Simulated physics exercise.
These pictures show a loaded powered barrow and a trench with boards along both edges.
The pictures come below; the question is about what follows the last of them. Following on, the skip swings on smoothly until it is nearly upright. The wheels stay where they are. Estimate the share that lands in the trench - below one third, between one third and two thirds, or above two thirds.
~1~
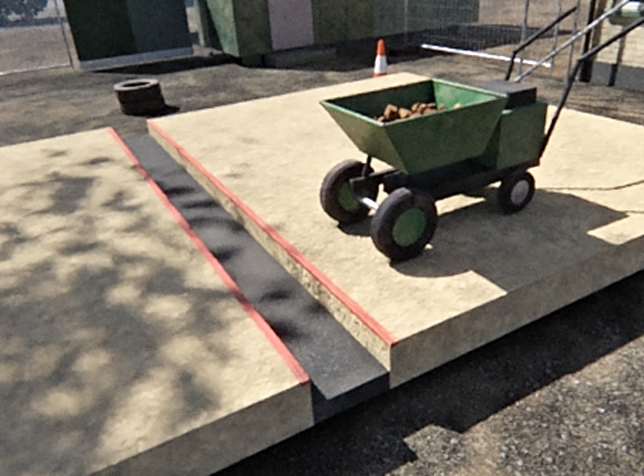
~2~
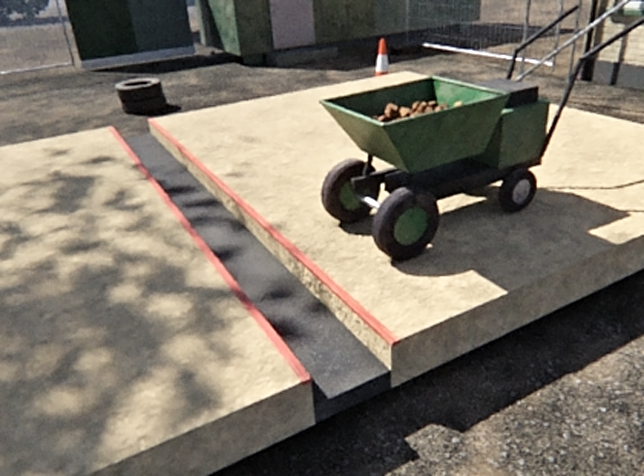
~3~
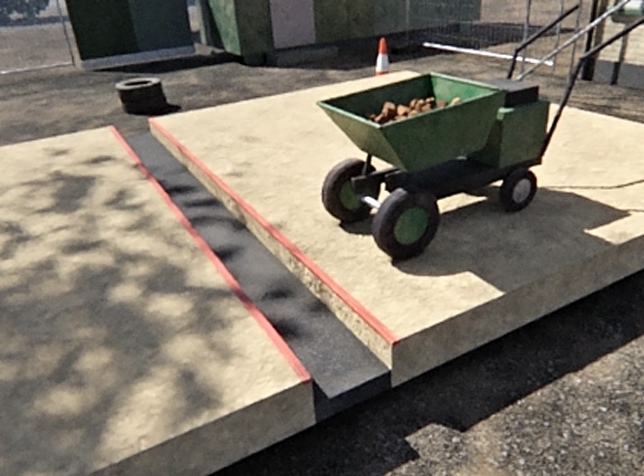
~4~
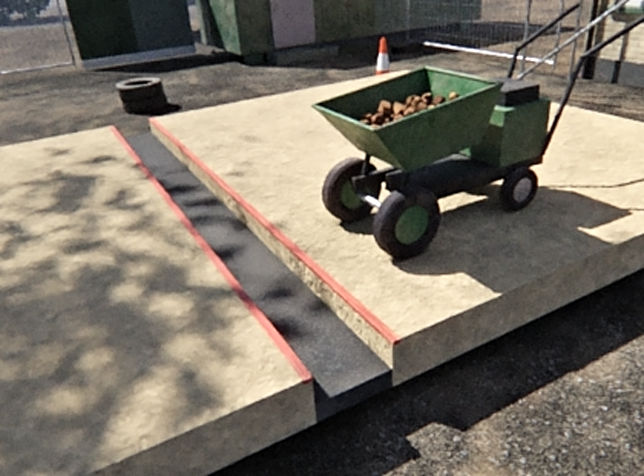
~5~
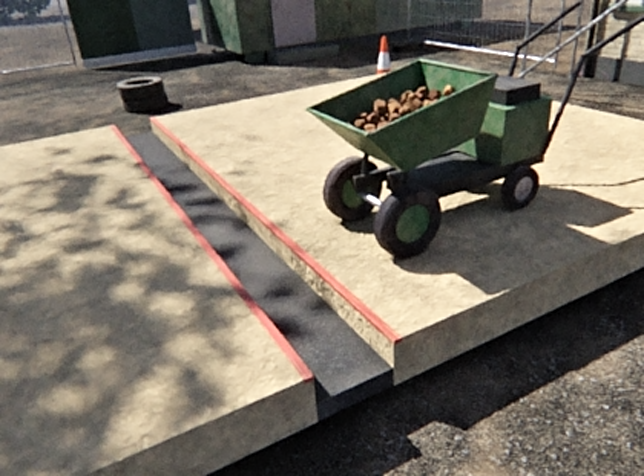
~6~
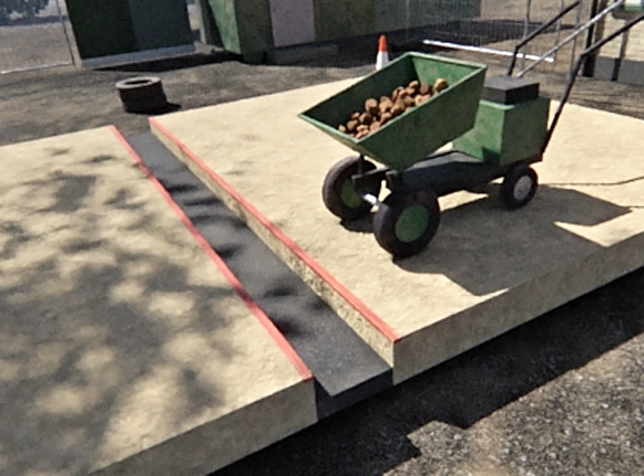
The trench ends up with a part larger than two thirds.
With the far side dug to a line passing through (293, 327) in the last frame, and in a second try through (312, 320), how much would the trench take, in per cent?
In order: Near 70, then 40 percent.
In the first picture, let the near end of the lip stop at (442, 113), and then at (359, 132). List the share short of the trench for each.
You'd see close to 40 per cent the first time and close to 0 per cent the next.
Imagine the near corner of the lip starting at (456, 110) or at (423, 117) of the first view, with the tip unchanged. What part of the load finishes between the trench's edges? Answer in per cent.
Okay, so the first one ends at 40 % and the second at 90 %.
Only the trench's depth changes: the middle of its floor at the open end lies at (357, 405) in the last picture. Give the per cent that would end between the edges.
90 %.
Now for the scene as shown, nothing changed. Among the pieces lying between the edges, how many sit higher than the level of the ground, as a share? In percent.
About 5 in a hundred.
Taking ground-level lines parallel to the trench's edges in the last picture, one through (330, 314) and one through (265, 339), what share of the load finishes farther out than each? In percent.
In turn 80 and 10 in a hundred.
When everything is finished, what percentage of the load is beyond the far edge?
Around 10 per cent.
Soon, skip tipped steeply; all in the skip.
A while on, skip tipped steeply; nearly all in the skip; a stray few in or heaped over the trench; a stray few falling.
Towards the end, skip tipped right over; about a quarter in the skip; about two thirds in or heaped over the trench; a small part beyond it.
Finally, skip tipped right over; most in or heaped over the trench; a small part beyond it.
